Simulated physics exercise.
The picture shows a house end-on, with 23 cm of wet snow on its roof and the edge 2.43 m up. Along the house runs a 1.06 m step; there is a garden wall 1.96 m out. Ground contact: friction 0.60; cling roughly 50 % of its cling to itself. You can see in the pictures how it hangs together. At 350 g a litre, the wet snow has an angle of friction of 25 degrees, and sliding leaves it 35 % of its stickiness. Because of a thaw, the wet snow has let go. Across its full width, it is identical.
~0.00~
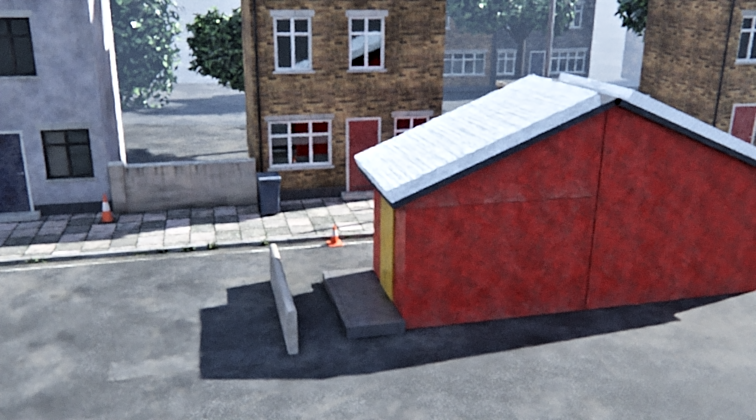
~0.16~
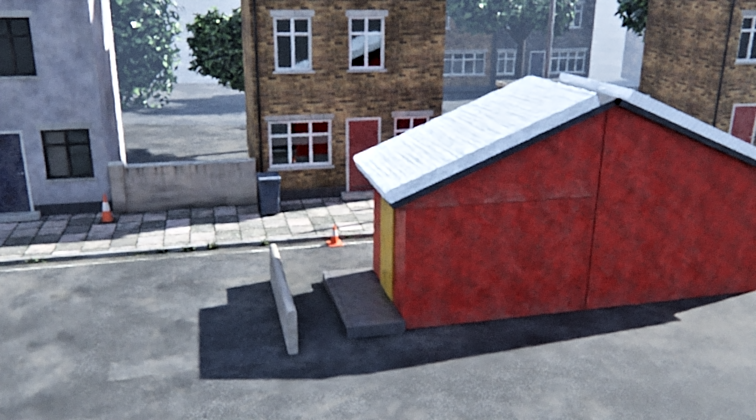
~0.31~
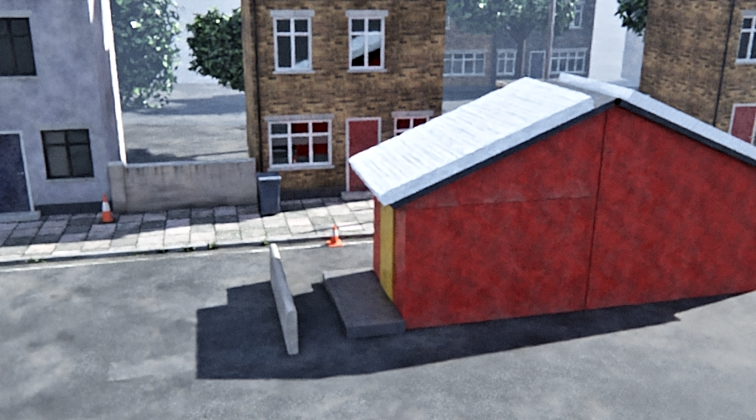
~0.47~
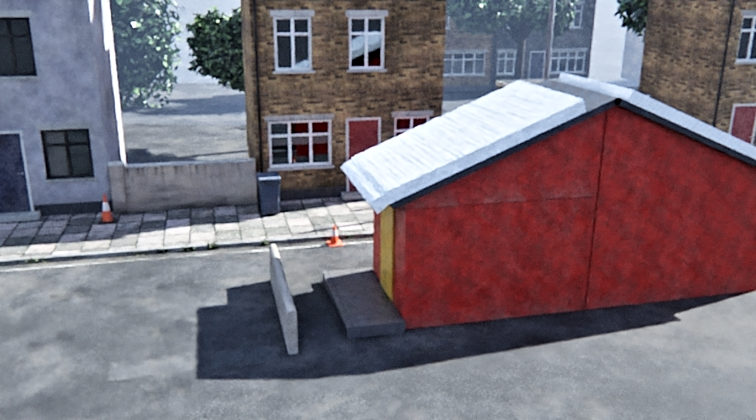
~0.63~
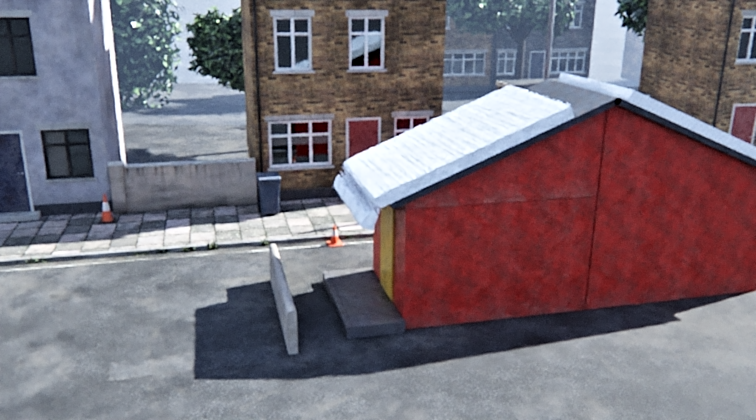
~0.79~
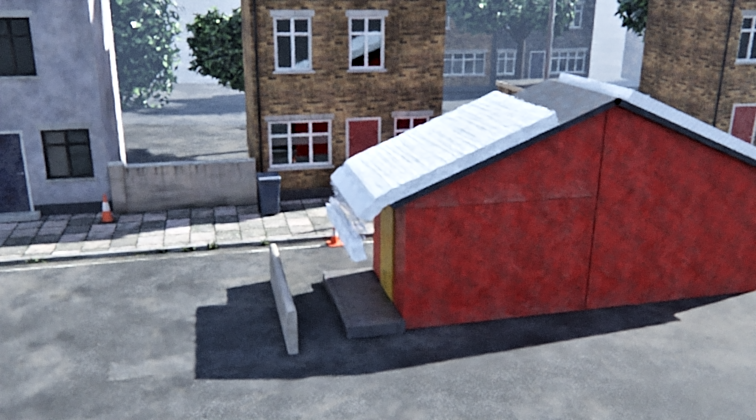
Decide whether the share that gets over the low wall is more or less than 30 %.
You should expect a figure exceeding 30 per cent.
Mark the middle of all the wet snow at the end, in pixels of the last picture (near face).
Look around (271, 336) on the near face.
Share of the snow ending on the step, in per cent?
Roughly 7 percent.
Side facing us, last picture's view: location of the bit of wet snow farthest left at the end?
Near (88, 368).
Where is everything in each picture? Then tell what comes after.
Leading edge of the wet snow at (388, 191), in the first frame.
Leading edge of the wet snow at (386, 192), its middle shifted 3.1 cm, 1 % of it past the eaves, in one piece, in the second frame.
Leading edge of the wet snow at (381, 195), its middle shifted 13 cm, 4 % of it past the eaves, in one piece, in the third frame.
Leading edge of the wet snow at (372, 206), its middle shifted 29 cm, 8 % of it past the eaves, in one piece, in the fourth frame.
Leading edge of the wet snow at (362, 227), its middle shifted 53 cm, 14 % of it past the eaves, cracking, in the fifth frame.
Leading edge of the wet snow at (352, 254), its middle shifted 85 cm, 21 % of it past the eaves, cracking, in the sixth frame.
After 1.18 s, 71 % is still on the roof and 0 % is past the low wall.
After 1.66 s, 27 % is still on the roof and 0 % is past the low wall.
After 2.13 s, none is still on the roof and 36 % is past the low wall.
After 2.60 s, none is still on the roof and 36 % is past the low wall.
After 3.20 s, at the end, none is still on the roof and 36 % is past the low wall.
